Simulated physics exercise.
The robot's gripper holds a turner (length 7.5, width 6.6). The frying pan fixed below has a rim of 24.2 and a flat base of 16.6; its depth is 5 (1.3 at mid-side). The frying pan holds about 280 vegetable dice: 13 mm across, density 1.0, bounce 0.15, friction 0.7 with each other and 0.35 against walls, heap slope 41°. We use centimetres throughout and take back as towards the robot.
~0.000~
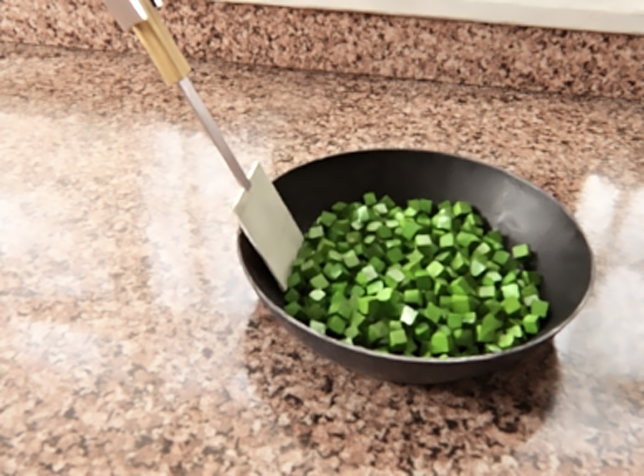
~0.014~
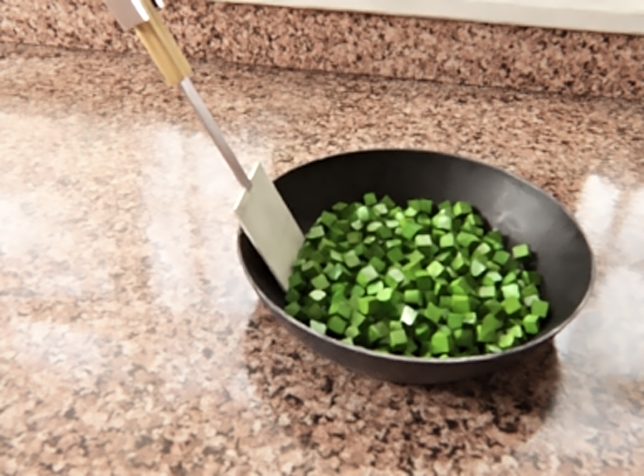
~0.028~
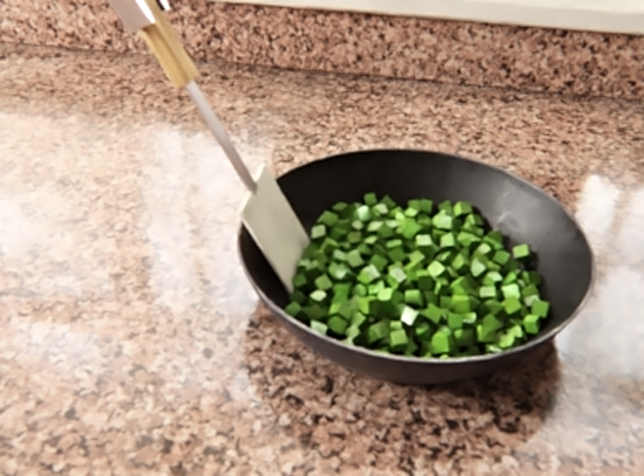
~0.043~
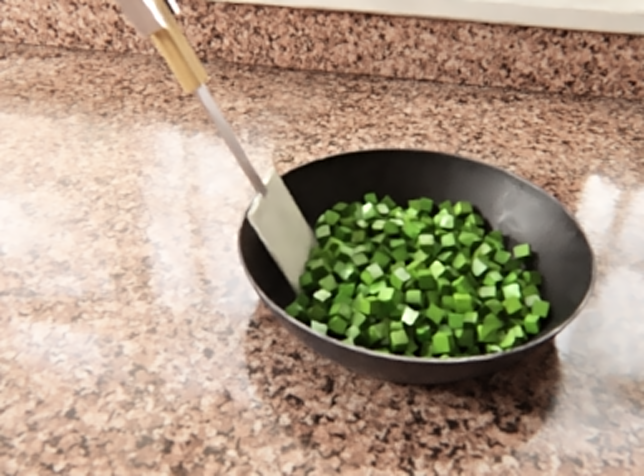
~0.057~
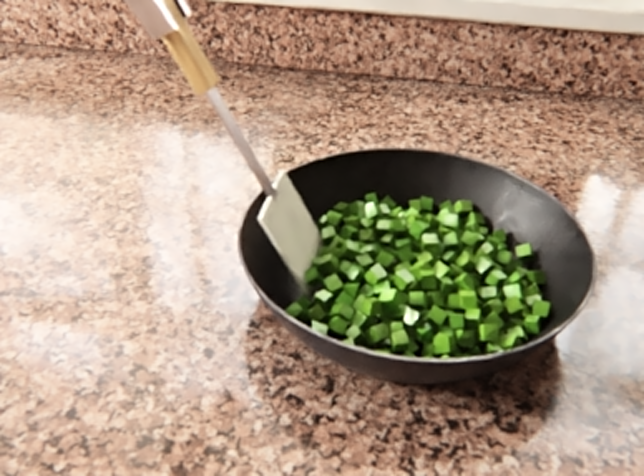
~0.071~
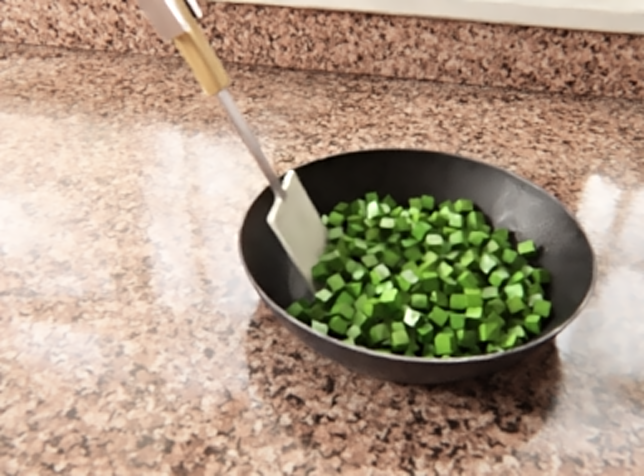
A turner held by a robot's gripper rested at the left side of a black pan of green vegetable cubes, then slid slowly a short way right, nudging the nearby cubes slightly.
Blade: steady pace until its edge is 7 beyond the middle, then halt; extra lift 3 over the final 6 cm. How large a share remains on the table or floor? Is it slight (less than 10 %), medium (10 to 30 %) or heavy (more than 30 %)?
Slight.
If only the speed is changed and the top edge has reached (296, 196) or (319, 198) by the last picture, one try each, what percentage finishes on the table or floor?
That comes to about 10 and about 20 percent, in that order.
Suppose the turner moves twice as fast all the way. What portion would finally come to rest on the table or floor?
Some 15 in a hundred.
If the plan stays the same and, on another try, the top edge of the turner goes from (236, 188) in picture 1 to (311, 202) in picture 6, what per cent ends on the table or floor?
It works out to about 15 %, more or less.
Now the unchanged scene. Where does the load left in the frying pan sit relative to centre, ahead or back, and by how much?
The balance point is about 4.0 cm ahead.
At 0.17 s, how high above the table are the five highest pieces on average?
They are around 4 cm up.
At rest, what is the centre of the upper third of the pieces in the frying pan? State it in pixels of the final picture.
Near (531, 270).
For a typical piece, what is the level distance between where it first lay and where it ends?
Level distance of around 3 cm.
By 0.17 s, sloping 62°, highest piece 5 above the table; 279 in the frying pan.
By 0.27 s, sloping 62°, highest piece 7 above the table; 279 in the frying pan.
By 0.52 s, sloping 62°, highest piece 6 above the table; 260 in the frying pan, 17 on the table or floor, 2 on the blade or in flight.
By 1.57 s, sloping 62°, highest piece 6 above the table; 260 in the frying pan, 19 on the table or floor.
Final count, 260 in the frying pan, 19 on the table or floor. That is 7 % on the table or floor.
